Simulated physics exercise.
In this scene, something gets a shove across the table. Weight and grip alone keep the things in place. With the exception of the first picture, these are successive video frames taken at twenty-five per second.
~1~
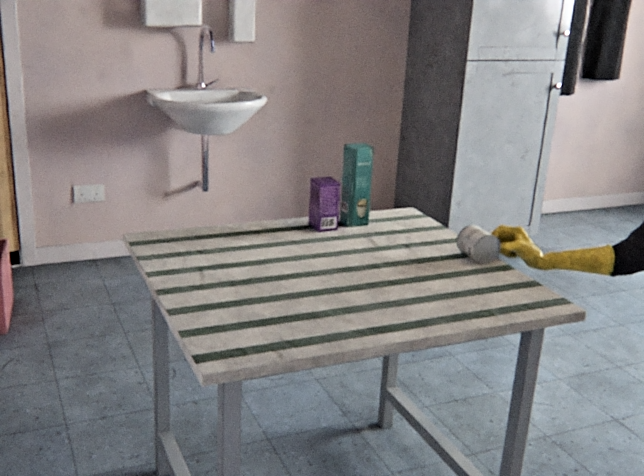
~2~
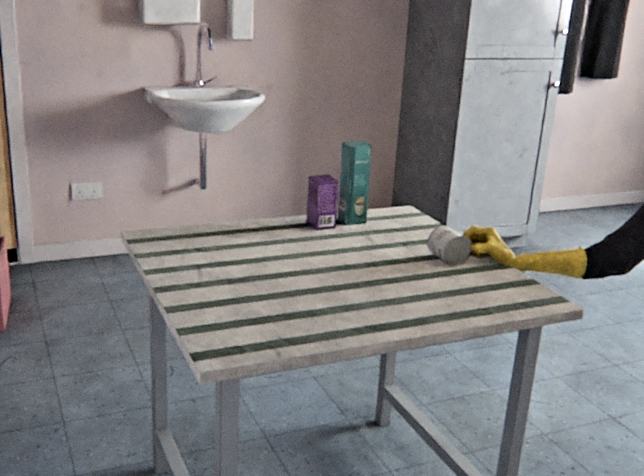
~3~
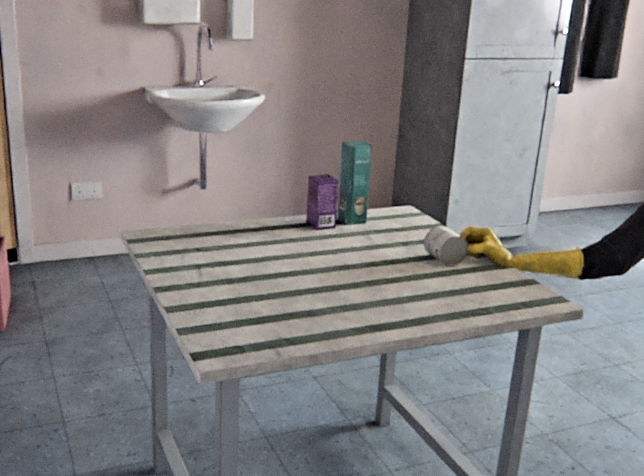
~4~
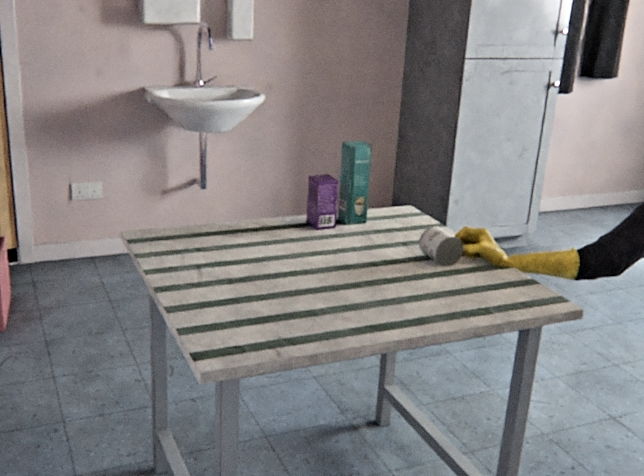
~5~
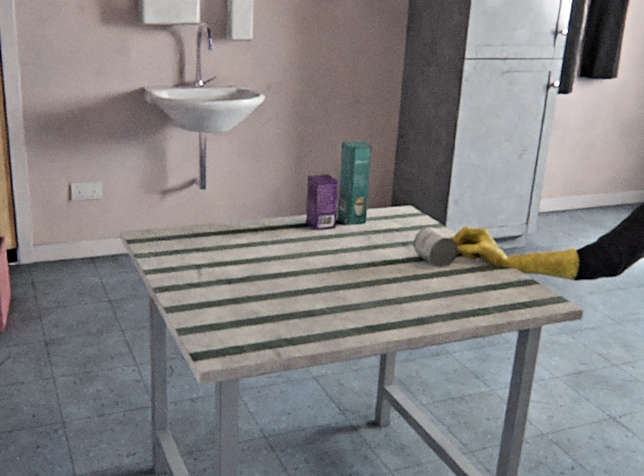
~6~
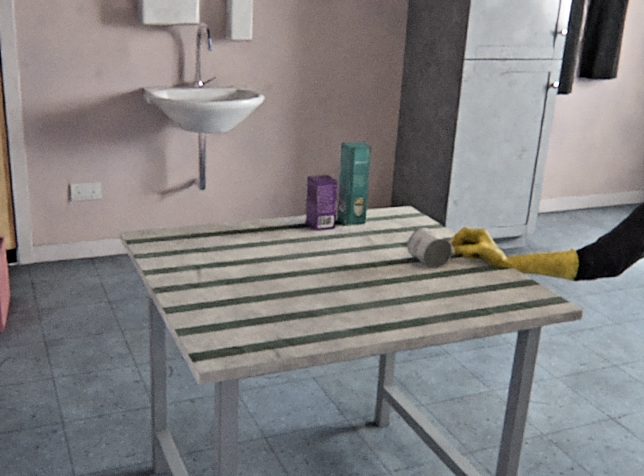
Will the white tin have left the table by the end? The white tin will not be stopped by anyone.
No, it is still on the table.
Then, 0.30 s past the last view, white tin displaced well along near (393, 253).
Then, 0.80 s past the last view, white tin displaced well along near (346, 258).
Finally, moved from the start, white tin. Final places as the last picture's camera would see them, white tin near (314, 262).
